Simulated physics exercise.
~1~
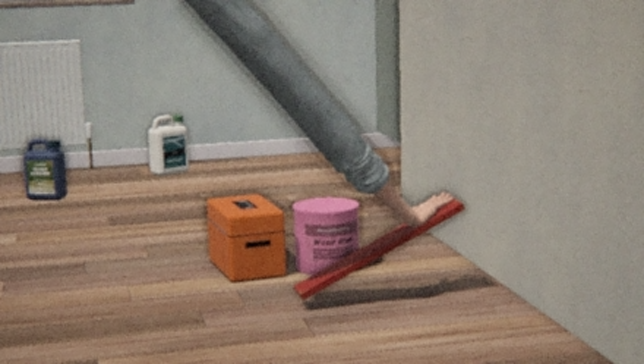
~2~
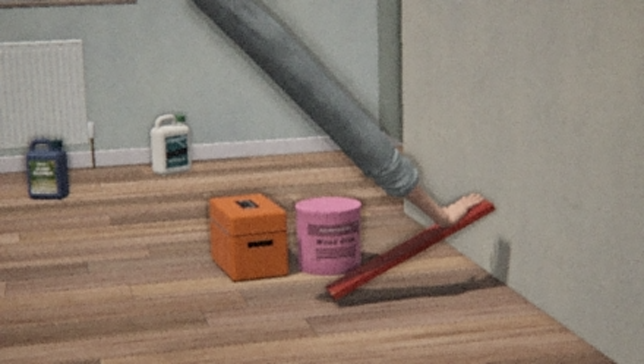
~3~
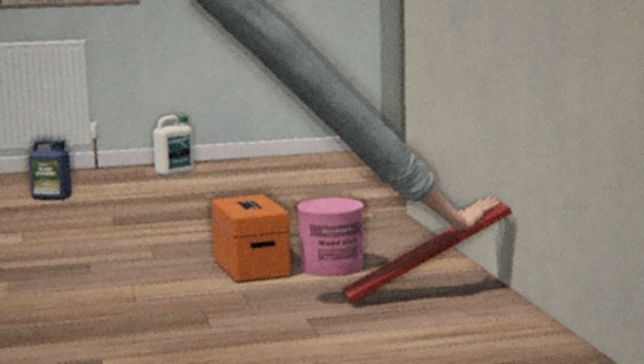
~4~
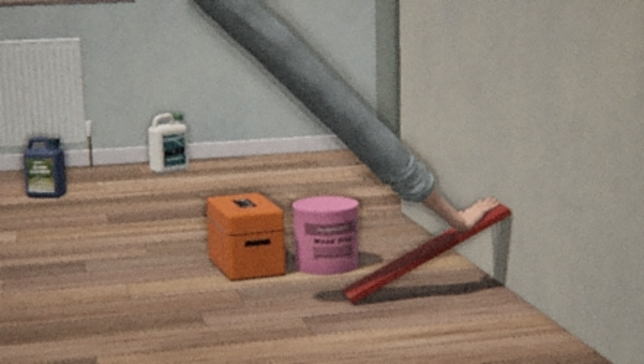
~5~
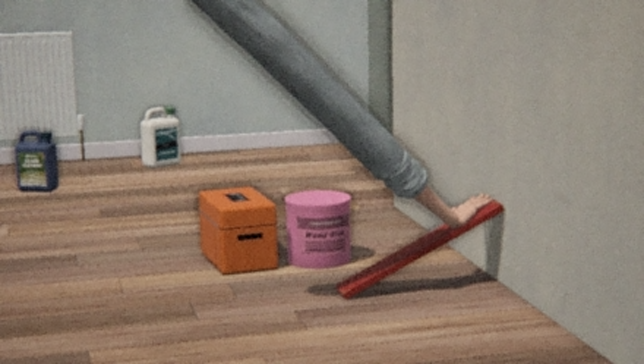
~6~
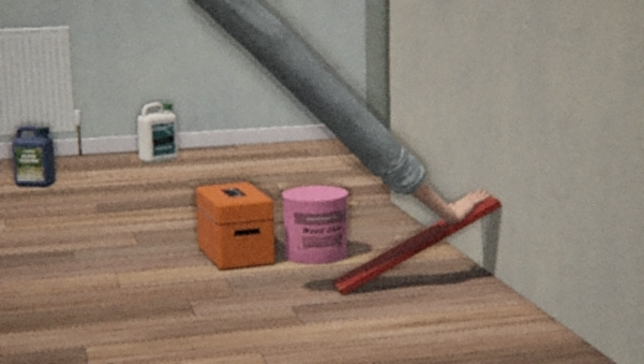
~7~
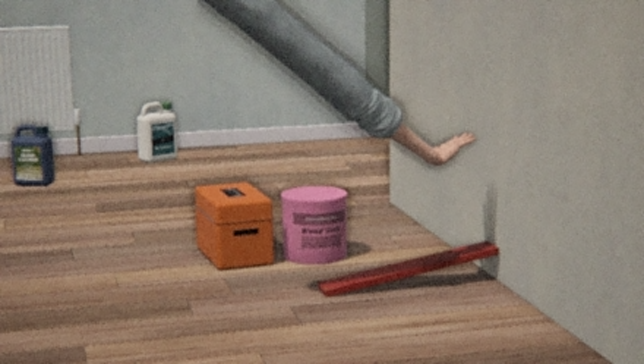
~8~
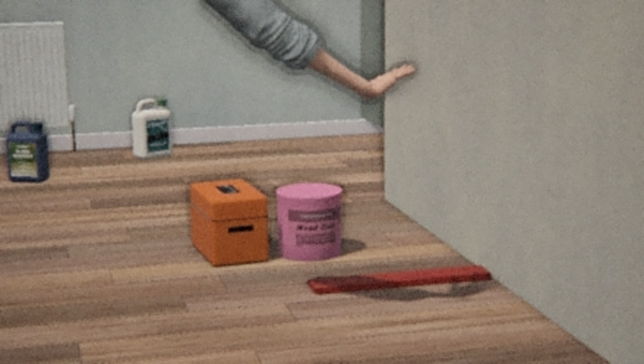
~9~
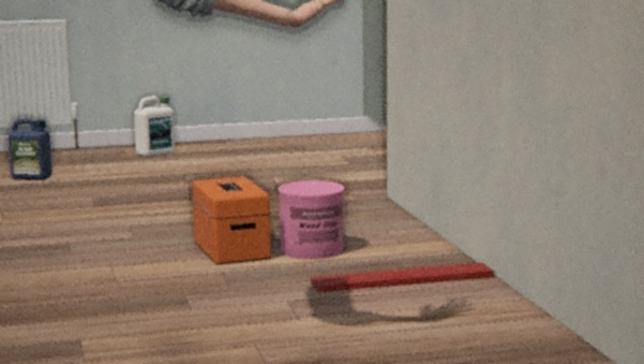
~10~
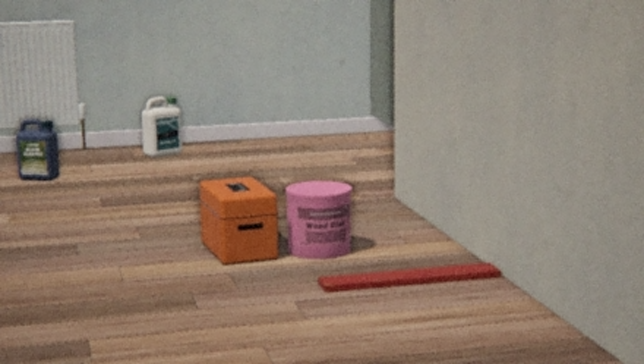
A red plank was moved right by a hand until it leaned against the bare wall, and when the hand let go and drew away, it slid down to lie flat on the wooden floor, while the orange toolbox and pink pail stayed put.
